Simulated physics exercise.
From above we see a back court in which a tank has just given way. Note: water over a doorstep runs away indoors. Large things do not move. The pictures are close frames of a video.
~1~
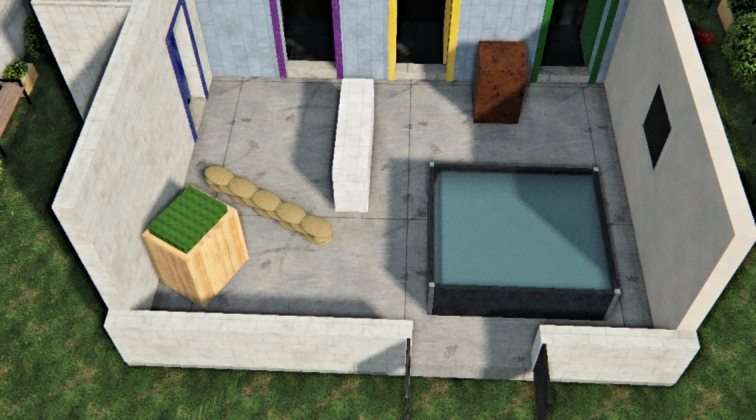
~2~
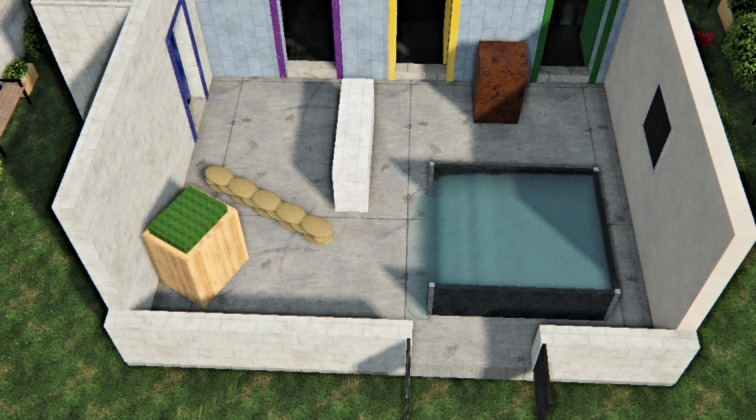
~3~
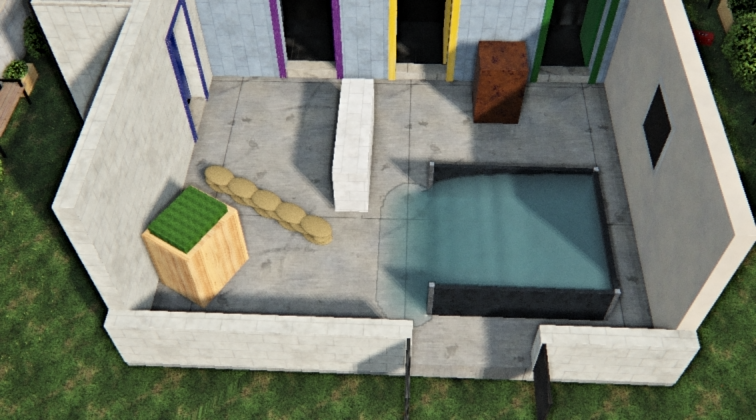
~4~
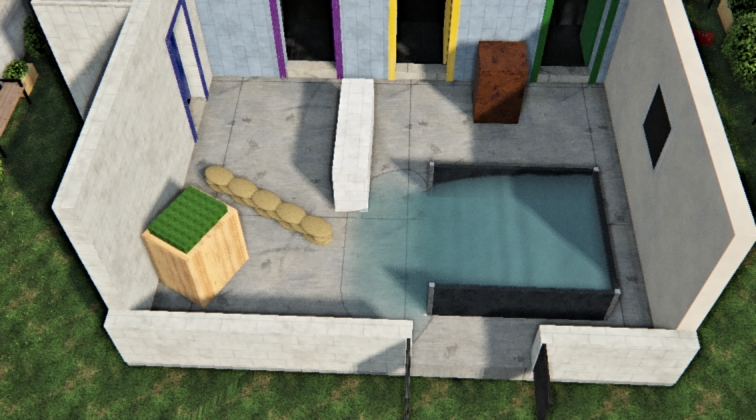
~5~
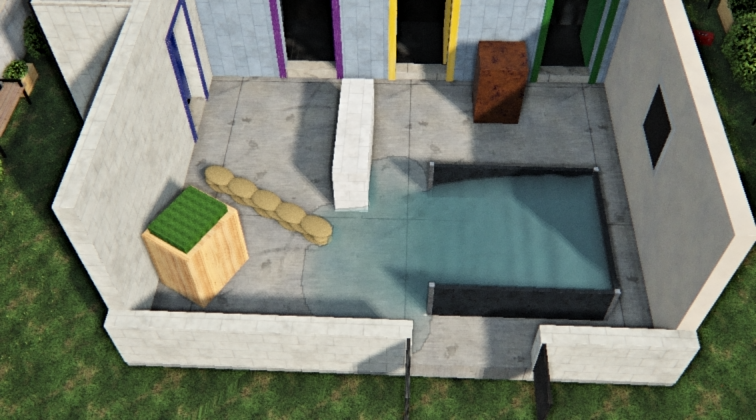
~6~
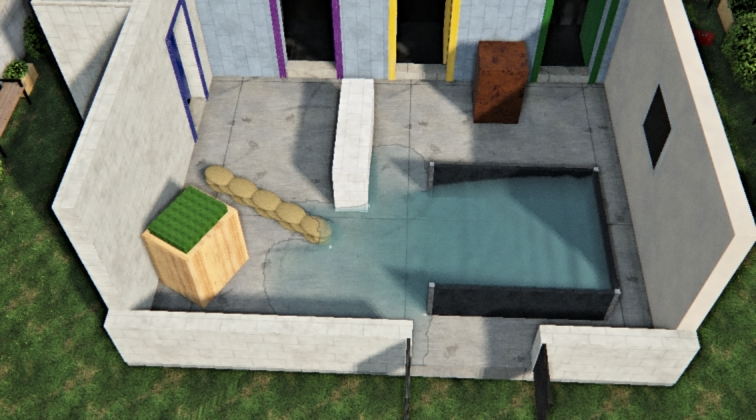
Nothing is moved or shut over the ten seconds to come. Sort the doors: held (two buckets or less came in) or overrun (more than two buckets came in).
Sorted: Blue door overrun, yellow door held, green door held, purple door held.
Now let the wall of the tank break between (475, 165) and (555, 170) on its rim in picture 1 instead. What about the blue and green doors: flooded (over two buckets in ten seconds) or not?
The blue door exceeds the limit, the green door exceeds the limit.
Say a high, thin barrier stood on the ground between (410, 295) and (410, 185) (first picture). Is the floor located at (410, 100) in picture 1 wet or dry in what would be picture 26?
Looks like that place is swamped.
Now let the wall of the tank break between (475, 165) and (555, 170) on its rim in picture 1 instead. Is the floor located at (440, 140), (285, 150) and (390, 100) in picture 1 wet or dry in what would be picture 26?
In the order you gave them, I get drenched, still bare, drenched.
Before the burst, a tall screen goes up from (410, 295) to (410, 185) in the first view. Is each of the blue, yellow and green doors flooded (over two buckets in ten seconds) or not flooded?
Note - blue: Does not reach it; yellow: Does not reach it; green: Does not reach it.
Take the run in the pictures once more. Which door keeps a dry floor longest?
It's the one in green.
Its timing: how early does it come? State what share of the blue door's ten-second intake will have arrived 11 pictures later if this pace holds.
It should be near 0 percent of the ten-second total.
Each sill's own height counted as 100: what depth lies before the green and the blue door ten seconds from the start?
The first sits near 30 in a hundred and the second near 120 in a hundred.
A moment on, water covers 35 % of the floor; the blue door not reached, the yellow door not reached, the green door not reached, the purple door not reached.
Next, water covers 60 % of the floor; the blue door wet at the sill, nothing in, the yellow door wet at the sill, nothing in, the green door not reached, the purple door not reached.
Then, water covers 65 % of the floor; the blue door under two buckets in, the yellow door under two buckets in, the green door wet at the sill, nothing in, the purple door wet at the sill, nothing in.
Later, water covers 90 % of the floor; the blue door over two buckets in, the yellow door under two buckets in, the green door wet at the sill, nothing in, the purple door wet at the sill, nothing in.
In the end, water covers 95 % of the floor; the blue door over two buckets in, the yellow door under two buckets in, the green door wet at the sill, nothing in, the purple door wet at the sill, nothing in.
